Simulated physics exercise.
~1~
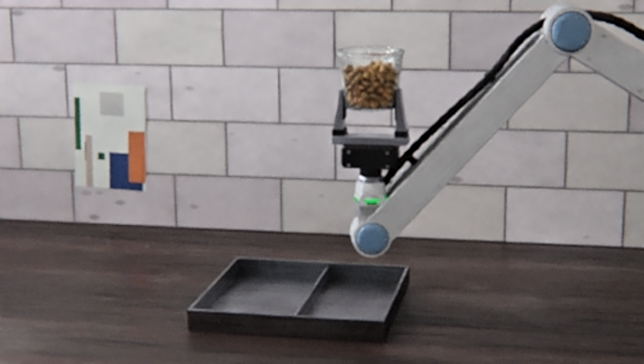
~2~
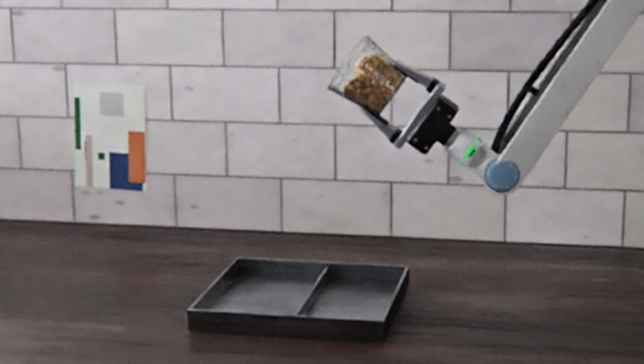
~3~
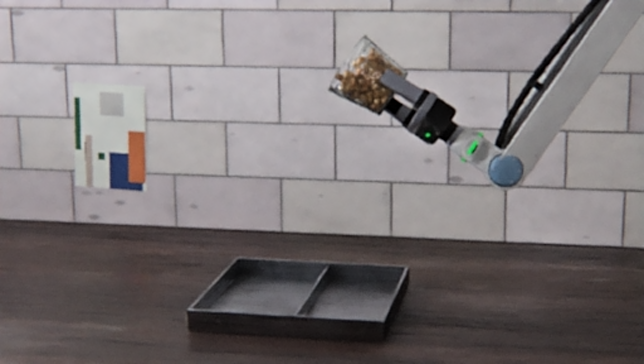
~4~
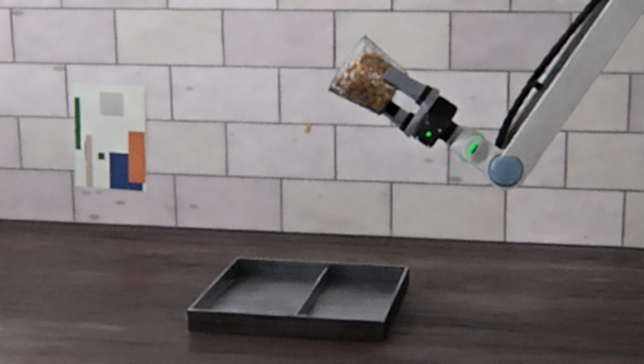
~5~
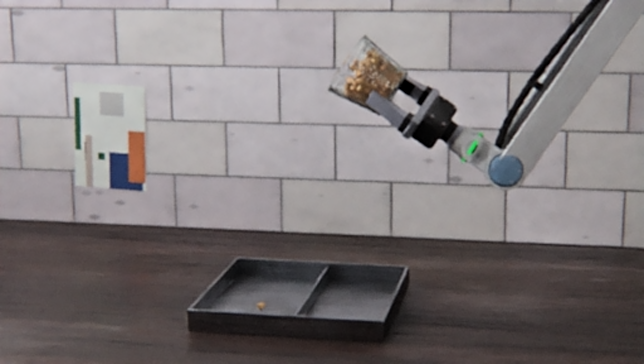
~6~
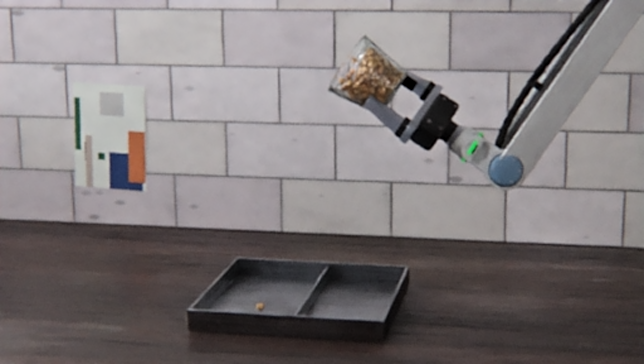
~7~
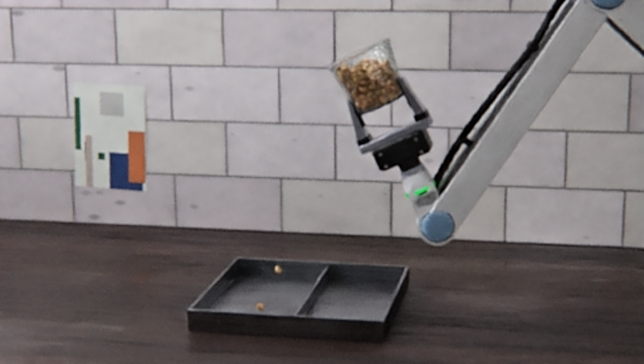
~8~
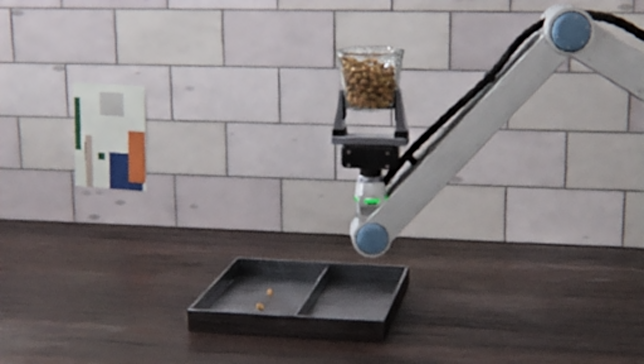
In the video, a robot arm holding a clear cup of dried beans tips it to the left above a dark, divided tray, and a couple of beans drop into the left part. The arm then returns the cup upright, still mostly full.
